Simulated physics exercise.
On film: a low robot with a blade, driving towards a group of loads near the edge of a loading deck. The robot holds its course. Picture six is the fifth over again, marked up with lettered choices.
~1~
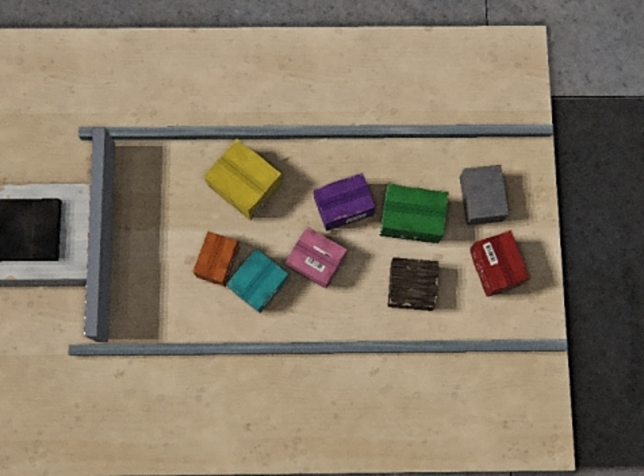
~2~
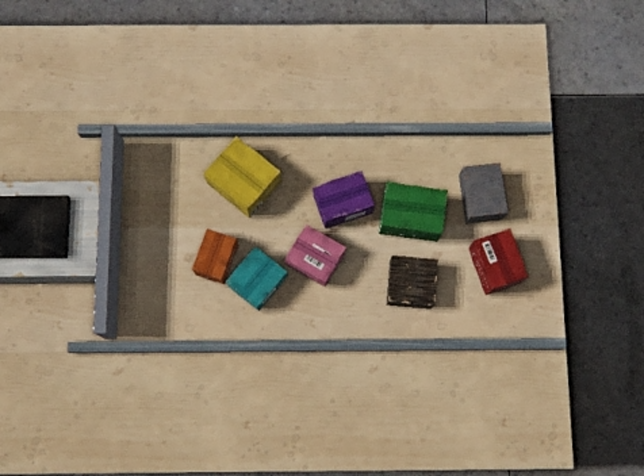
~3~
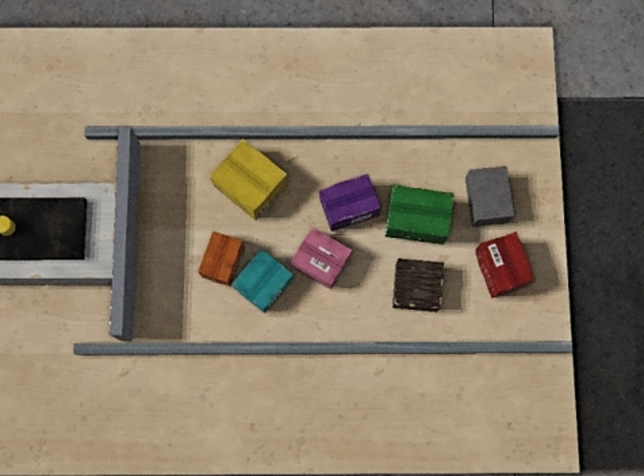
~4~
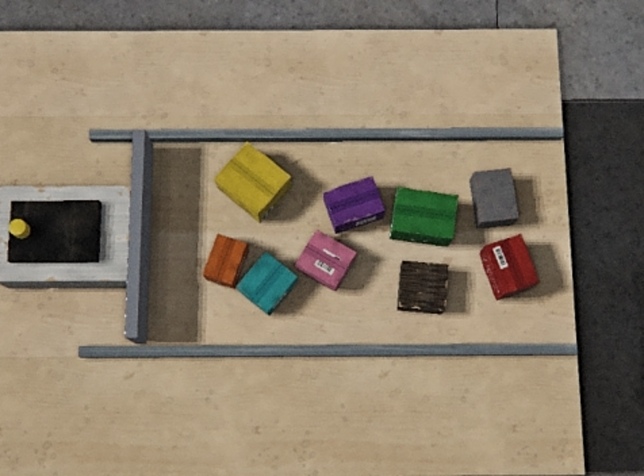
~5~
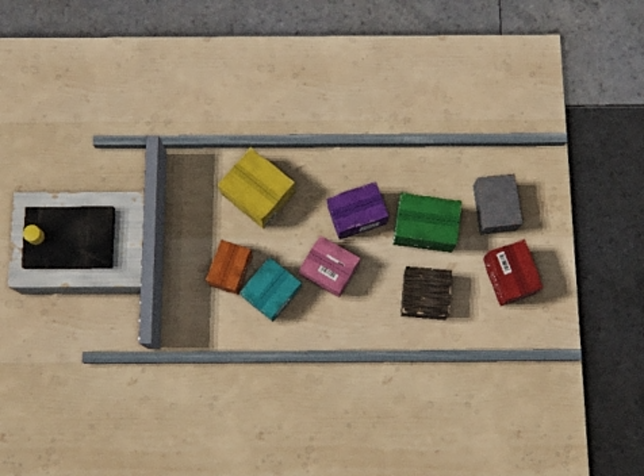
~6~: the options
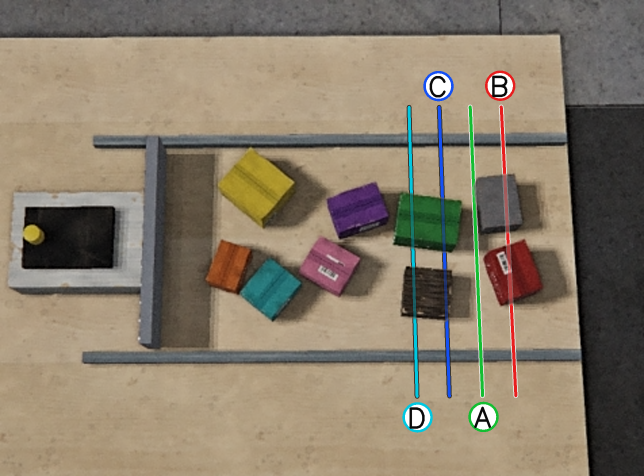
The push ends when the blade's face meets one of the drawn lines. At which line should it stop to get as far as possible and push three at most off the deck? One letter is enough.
It should halt at A.
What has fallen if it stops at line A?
The red parcel.
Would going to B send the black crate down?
Yes.
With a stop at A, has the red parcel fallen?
Yes.
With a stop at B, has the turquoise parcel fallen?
By then, no.
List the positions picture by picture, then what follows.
The first frame shows pink parcel (316, 258); black crate (413, 284); green box (414, 215).
The second frame shows robot (30, 227); purple parcel (343, 200).
The third frame shows robot (46, 228); orange box (222, 260).
The fourth frame shows robot (62, 231); turquoise parcel (268, 284).
The fifth frame shows robot (76, 237); pink parcel (330, 267); black crate (426, 293); green box (427, 223).
On the copy, A at (476, 246); B at (508, 246); C at (444, 247); D at (413, 247).
On A. First, robot (194, 237); turquoise parcel (312, 310); yellow parcel (314, 184).
Then, robot (312, 236); red parcel (541, 282); grey crate (516, 202).
Finally, robot (405, 235); red parcel over the edge; green box (577, 256); one fallen.
By contrast, B drops four; C is within the limit but short; D is within the limit but short.
